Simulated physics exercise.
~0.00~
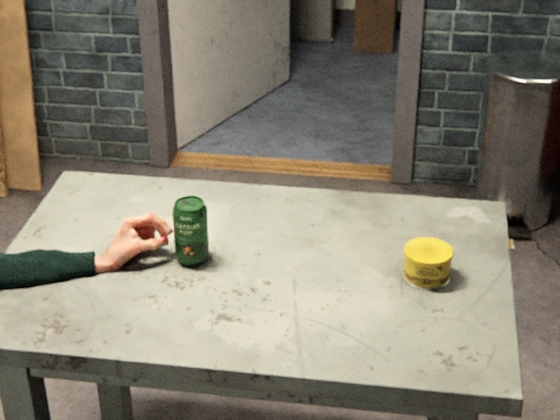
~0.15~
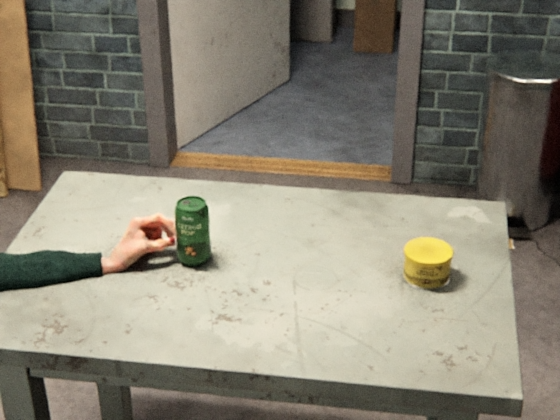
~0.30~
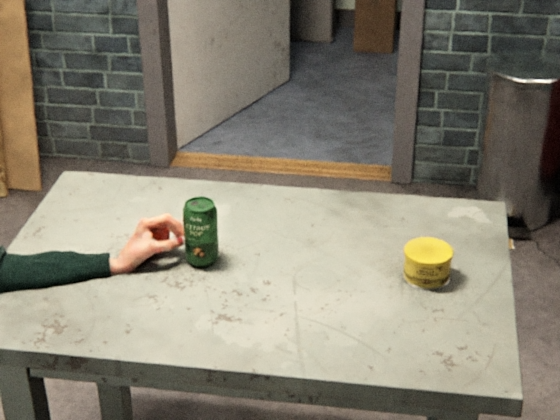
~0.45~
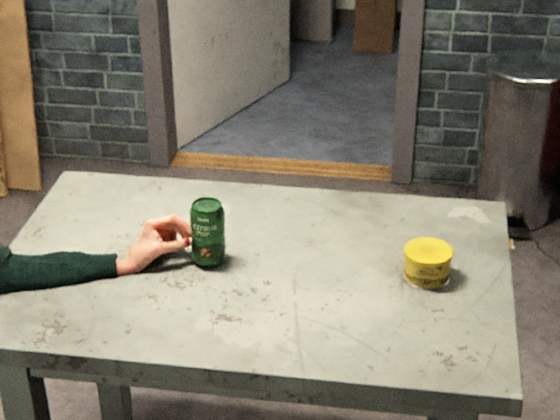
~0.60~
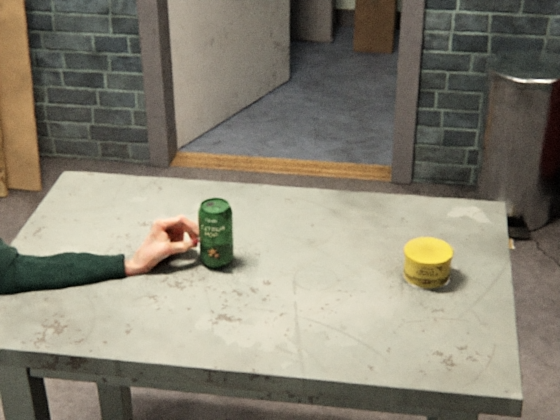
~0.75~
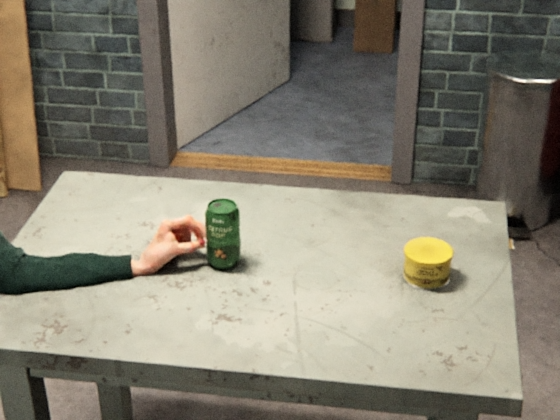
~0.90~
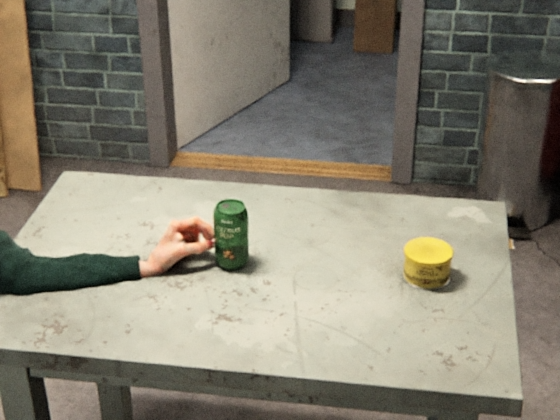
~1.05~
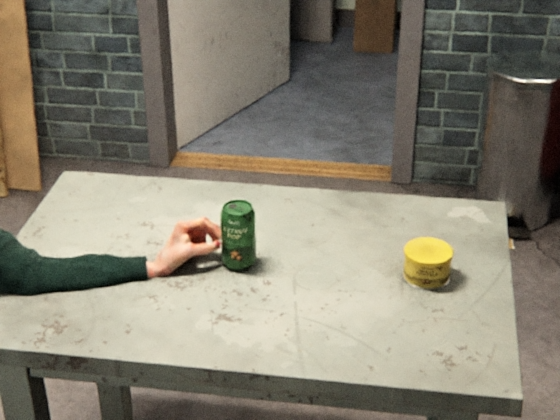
At the start, a hand in a dark green sleeve reaches in from the left of a worn grey table, its fingers close to an upright green can, while a yellow tub sits farther right. The fingers meet the side of the can and begin to push it slowly to the right. The can slides a short way across the tabletop, staying upright as the hand follows behind it. The yellow tub does not move. At the end, the green can still stands, a little right of where it began, with the fingers beside it and a wide gap before the tub.
